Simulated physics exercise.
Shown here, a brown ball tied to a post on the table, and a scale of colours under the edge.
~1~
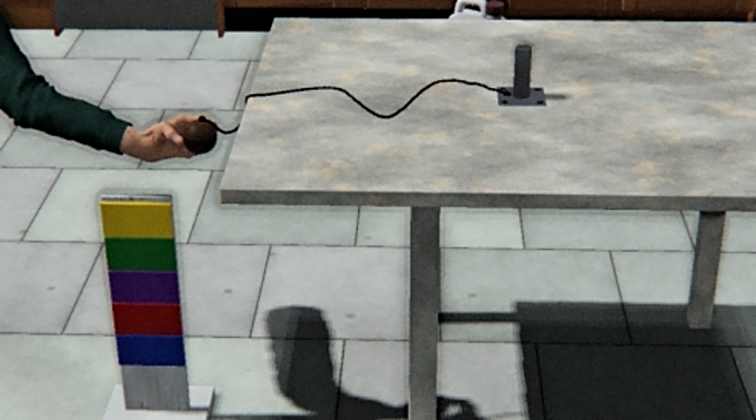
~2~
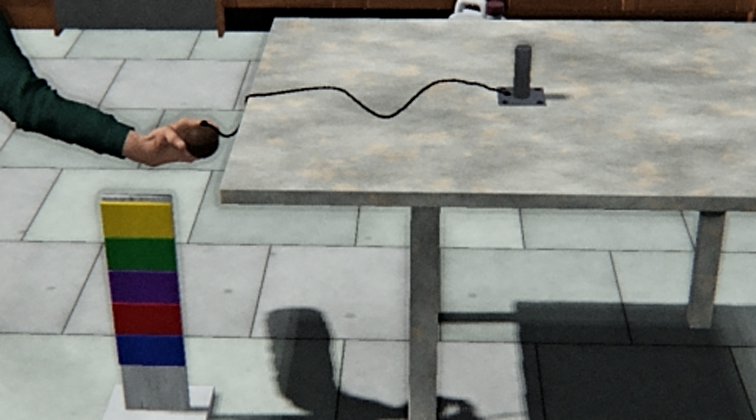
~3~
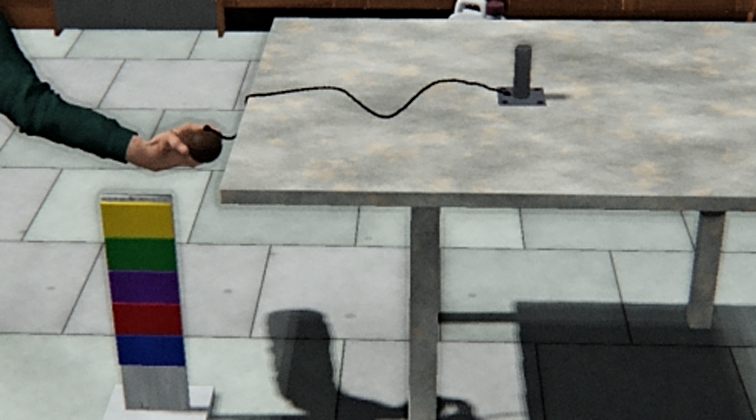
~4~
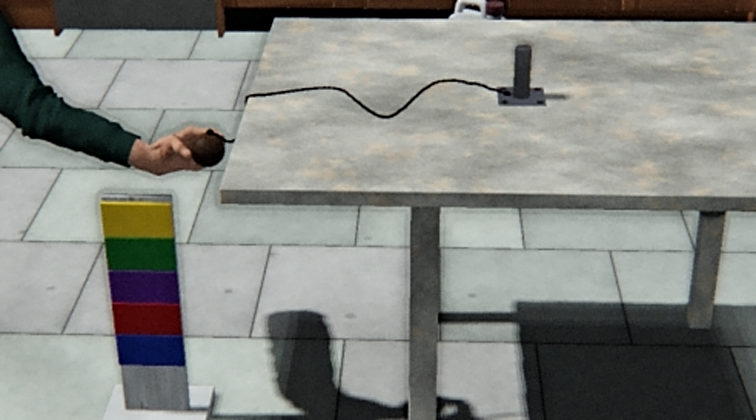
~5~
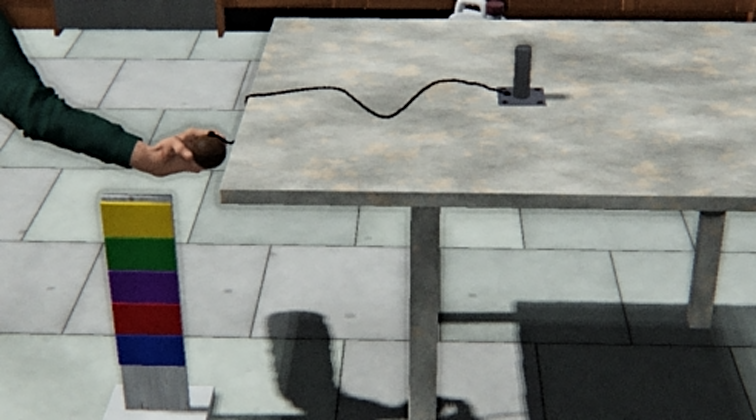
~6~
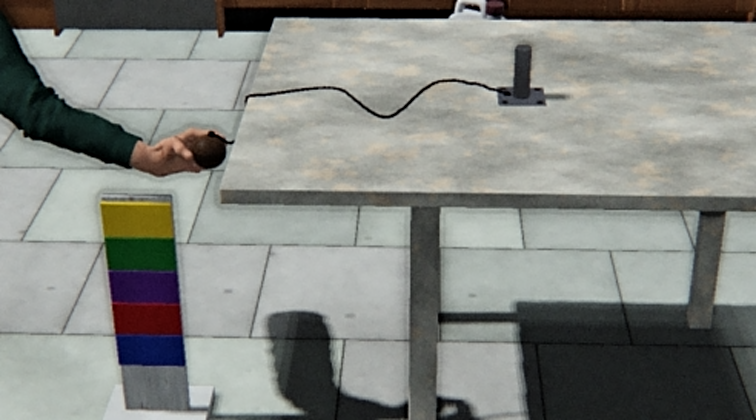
A hand holding a brown ball on a cord shifts slightly right beside the table.
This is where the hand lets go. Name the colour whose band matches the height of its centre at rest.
That would be purple.
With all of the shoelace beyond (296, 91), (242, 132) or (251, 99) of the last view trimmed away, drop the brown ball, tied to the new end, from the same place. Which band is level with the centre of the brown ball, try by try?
First cut: Above them all; second: Green; third: Yellow.
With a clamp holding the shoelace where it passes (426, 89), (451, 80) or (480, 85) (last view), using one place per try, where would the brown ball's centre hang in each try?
Try 1: (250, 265); try 2: (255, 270); try 3: (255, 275).
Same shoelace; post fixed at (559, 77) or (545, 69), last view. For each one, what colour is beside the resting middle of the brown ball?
One after the other, green; green.
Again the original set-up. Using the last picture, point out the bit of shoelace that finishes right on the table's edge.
Roughly (349, 95).
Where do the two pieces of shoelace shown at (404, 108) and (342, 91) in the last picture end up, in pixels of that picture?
They finish close to (346, 97) and close to (248, 115).
A little later, ball near (242, 271); level with purple.
Next, ball near (266, 281); level with purple.
When it is over, ball near (256, 284); level with purple. Its middle rests at the purple band.
